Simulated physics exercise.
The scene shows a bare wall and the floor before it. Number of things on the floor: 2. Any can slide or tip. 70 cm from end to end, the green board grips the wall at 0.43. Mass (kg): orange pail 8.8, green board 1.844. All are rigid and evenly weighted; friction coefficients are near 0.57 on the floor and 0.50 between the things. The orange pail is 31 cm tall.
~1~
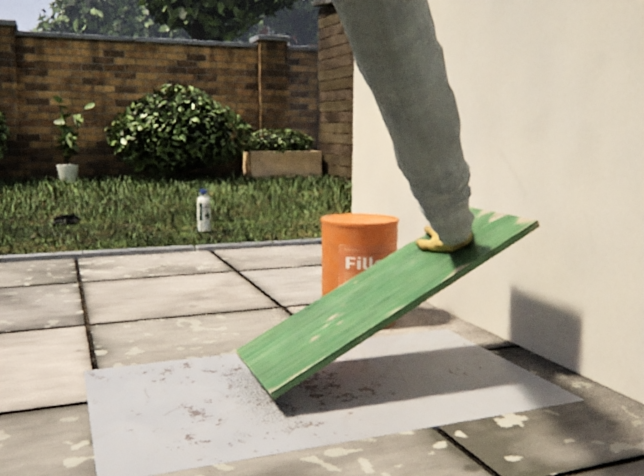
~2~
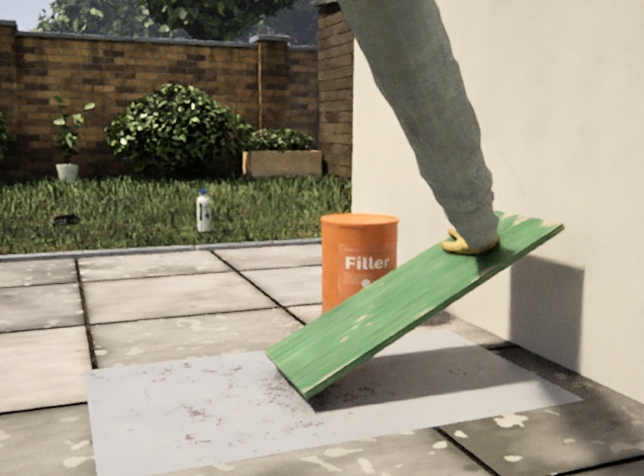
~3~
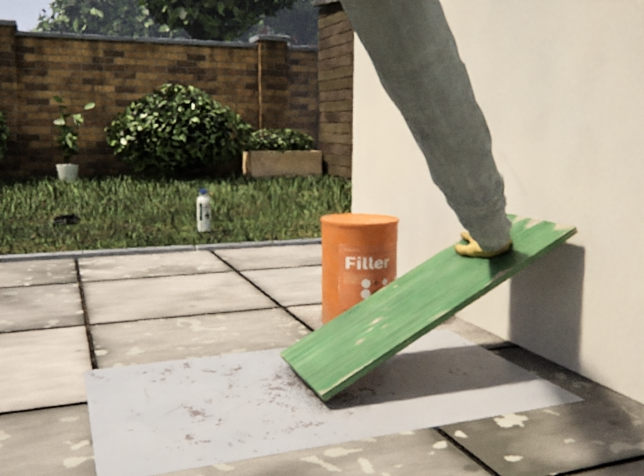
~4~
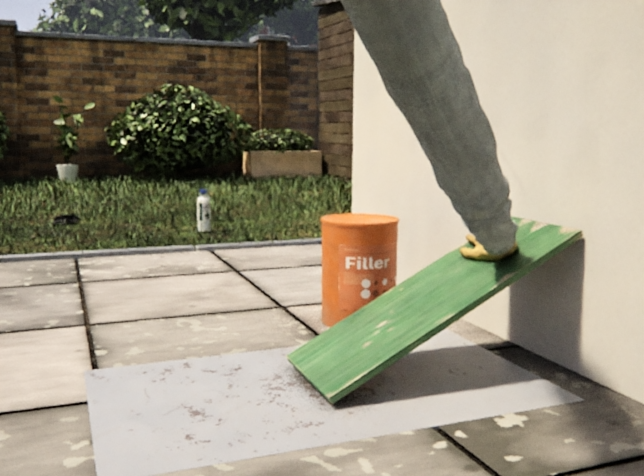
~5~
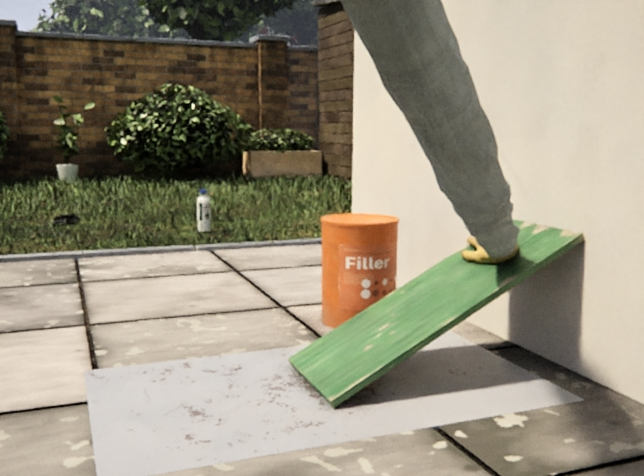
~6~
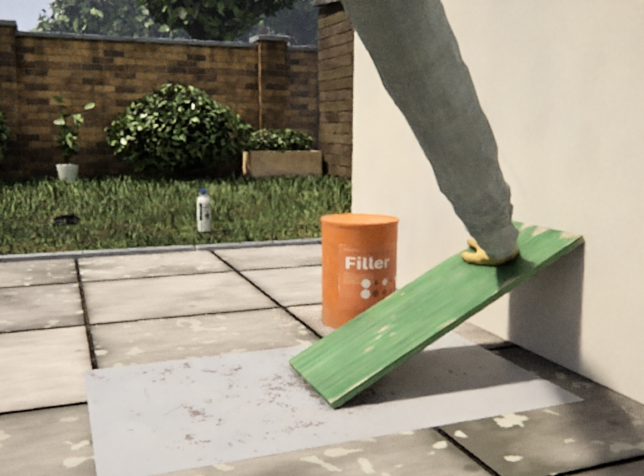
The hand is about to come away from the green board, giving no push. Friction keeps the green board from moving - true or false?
False.
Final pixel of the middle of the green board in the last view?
Roughly (416, 368).
Then, 0.40 s on from there, green board sunk by 15° near (421, 337).
Then, 0.50 s on from there, green board sunk by 27° near (416, 369).
In the end, not toppled but over 10 cm from the start, green board; orange pail under 10 cm from the start. At the end, from the last picture's camera, green board near (416, 368). The board slips out.
